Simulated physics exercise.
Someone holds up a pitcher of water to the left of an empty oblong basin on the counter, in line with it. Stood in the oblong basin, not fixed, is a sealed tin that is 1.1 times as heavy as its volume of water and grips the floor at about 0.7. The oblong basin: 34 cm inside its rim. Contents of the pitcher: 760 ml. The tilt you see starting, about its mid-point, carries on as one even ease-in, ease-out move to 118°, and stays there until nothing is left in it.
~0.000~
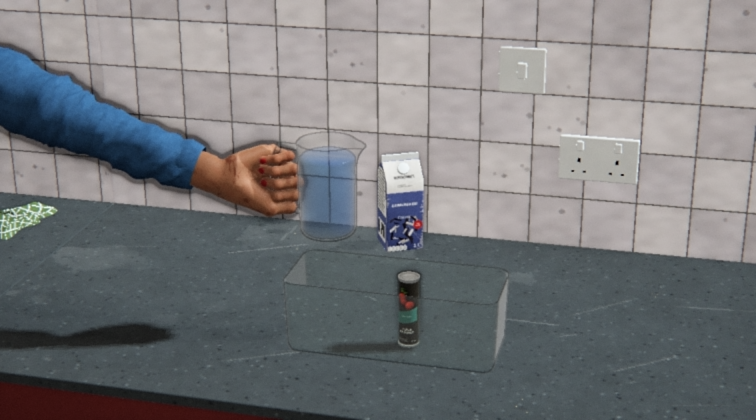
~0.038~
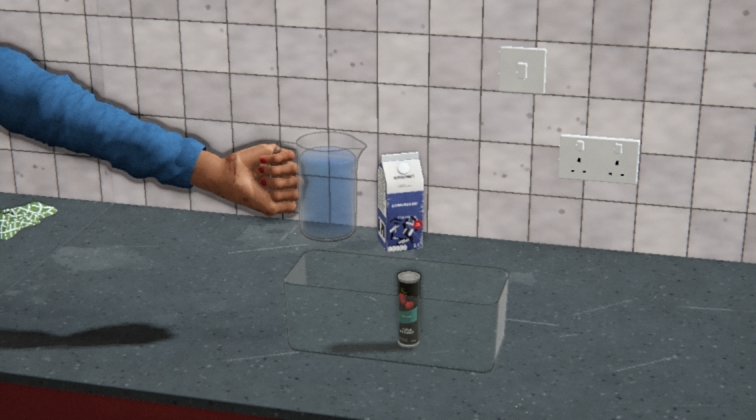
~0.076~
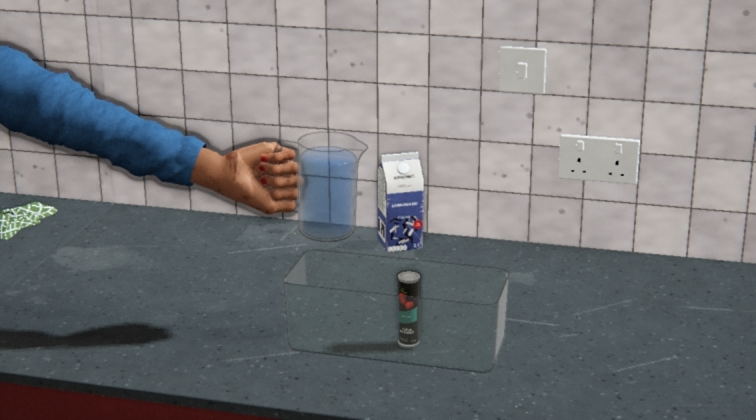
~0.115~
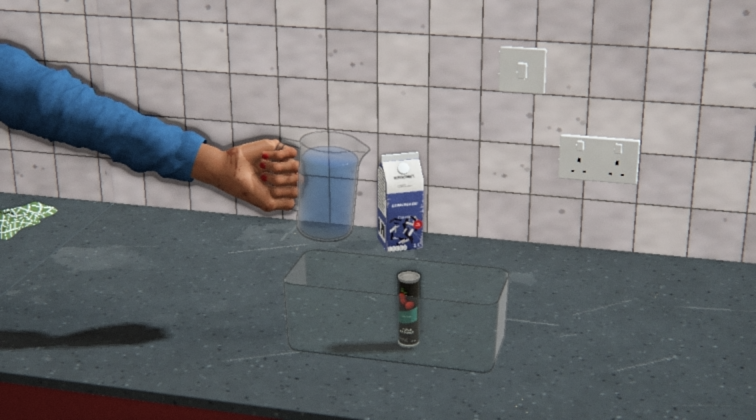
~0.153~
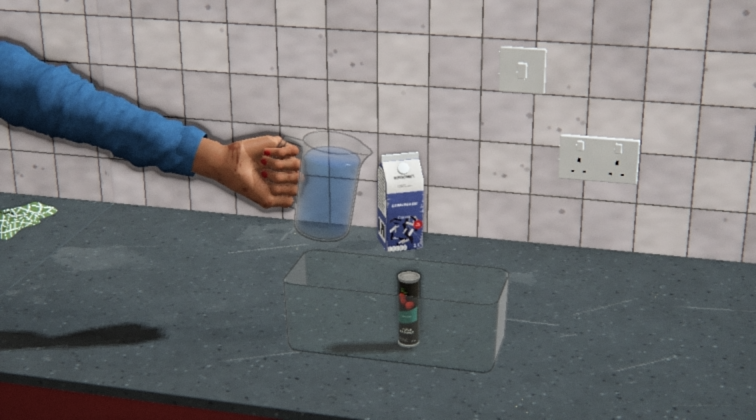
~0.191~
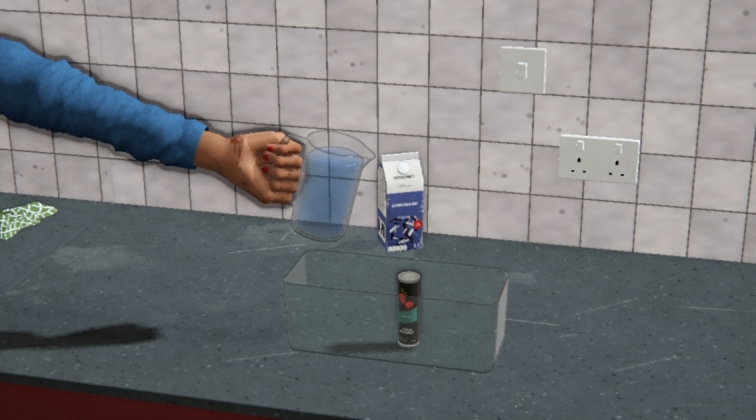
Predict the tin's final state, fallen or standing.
My bet is it capsizes.
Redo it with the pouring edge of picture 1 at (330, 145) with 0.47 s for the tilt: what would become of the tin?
Result: Tin tipped over.
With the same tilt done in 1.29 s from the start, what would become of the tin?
In that case the tin overturns.
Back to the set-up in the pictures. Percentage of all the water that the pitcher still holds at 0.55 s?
At that time about 82 in a hundred parts are still held.
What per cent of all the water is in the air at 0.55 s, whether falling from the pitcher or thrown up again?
Close to 16 in a hundred.
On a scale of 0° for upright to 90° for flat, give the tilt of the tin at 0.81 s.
It tilts roughly 0° from upright.
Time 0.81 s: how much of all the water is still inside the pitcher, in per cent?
I'd estimate some 26 per cent.
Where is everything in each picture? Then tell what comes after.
In the first picture, tilt 0°; pouring edge (366, 146); surface from (301, 152) to (357, 156); the oblong basin's rim runs from (294, 266) to (504, 288); the tin's top is at (409, 279).
In the second picture, tilt 1°; pouring edge (366, 146); surface from (301, 152) to (357, 156).
In the third picture, tilt 2°; pouring edge (368, 147); surface from (302, 151) to (357, 158).
In the fourth picture, tilt 5°; pouring edge (370, 149); surface from (303, 151) to (360, 159).
In the fifth picture, tilt 9°; pouring edge (372, 152); surface from (306, 152) to (361, 159).
In the sixth picture, tilt 13°; pouring edge (375, 156); surface from (306, 157) to (365, 160).
By 0.55 s the tilt is 81° and 82 per cent is still to pour; the tin stands where it began.
By 0.81 s the tilt is 116° and 26 per cent is still to pour; the tin stands where it began.
By 1.08 s the tilt is 118° and 0 per cent is still to pour; the tin lies on its side.
By 1.38 s the tilt is 118° and 0 per cent is still to pour; the tin lies on its side.
At rest the tin lies on its side.
